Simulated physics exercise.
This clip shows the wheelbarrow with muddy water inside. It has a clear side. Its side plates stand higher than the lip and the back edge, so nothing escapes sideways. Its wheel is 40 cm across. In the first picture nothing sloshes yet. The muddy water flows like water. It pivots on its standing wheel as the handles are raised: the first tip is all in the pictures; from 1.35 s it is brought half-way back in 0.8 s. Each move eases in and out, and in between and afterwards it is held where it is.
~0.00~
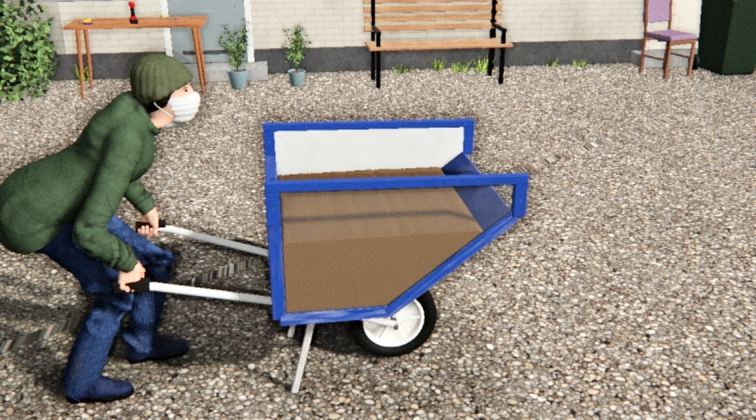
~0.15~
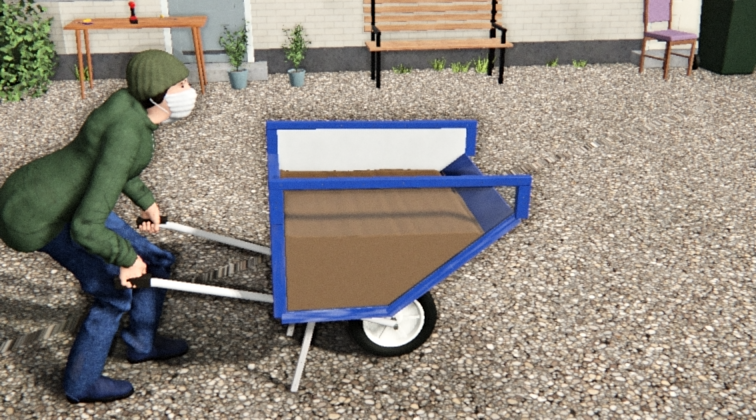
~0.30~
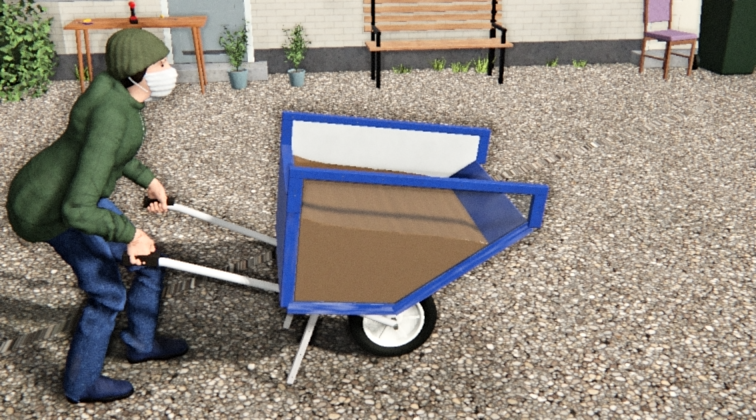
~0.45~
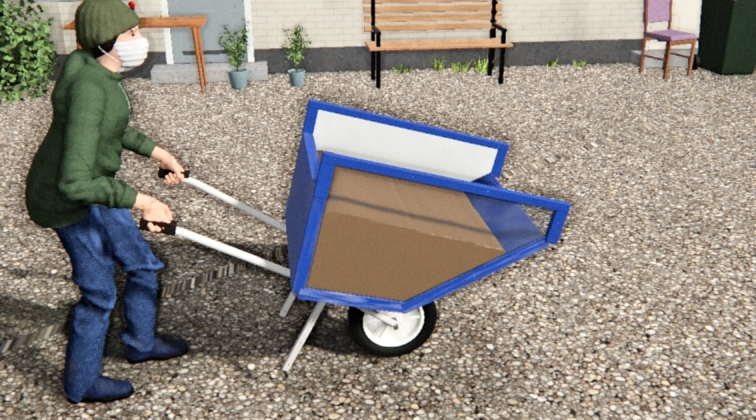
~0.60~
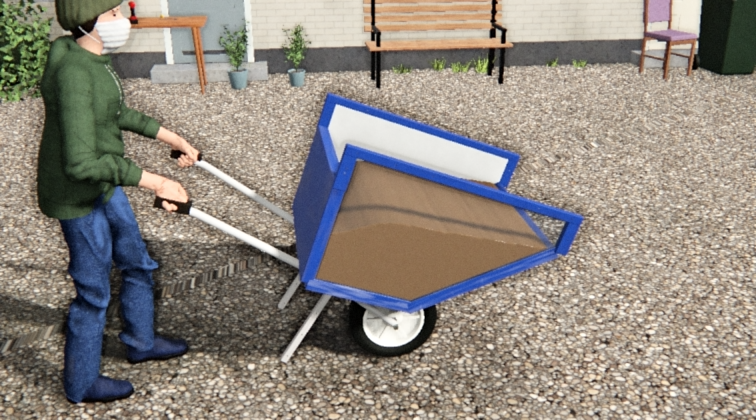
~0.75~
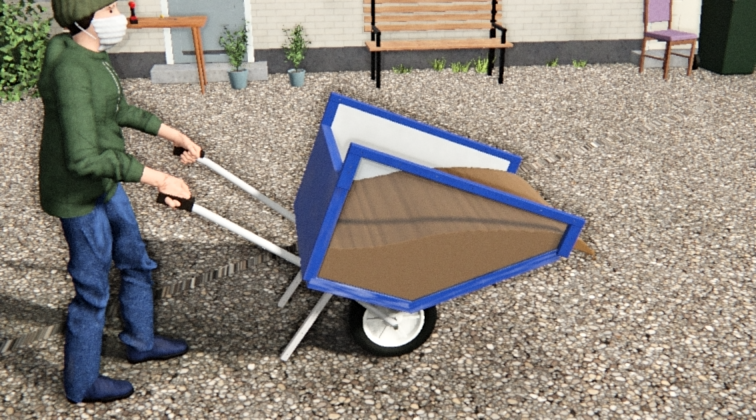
A masked person in a green jacket raising a blue clear-sided wheelbarrow's handles, tilting it right as muddy water starts coming out.
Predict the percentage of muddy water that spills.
It loses close to 44 per cent.
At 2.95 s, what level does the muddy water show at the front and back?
About 18 cm in front and 12 cm behind.
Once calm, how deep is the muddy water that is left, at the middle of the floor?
Roughly 18 cm.
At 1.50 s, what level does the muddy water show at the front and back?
About 20 cm in front and 8 cm behind.
After 1.50 s the barrow is at 20° forwards, the surface stands 7 cm at the back and 19 cm at the front; 38 per cent has gone, over the front.
After 2.25 s the barrow is at 10° forwards, the surface stands 19 cm at the back and 19 cm at the front; 41 per cent has gone, over the front.
After 2.95 s the barrow is at 10° forwards, the surface stands 11 cm at the back and 18 cm at the front; 42 per cent has gone, over the front.
After 5.04 s 44 per cent has gone, over the front, 57 of 127 litres.
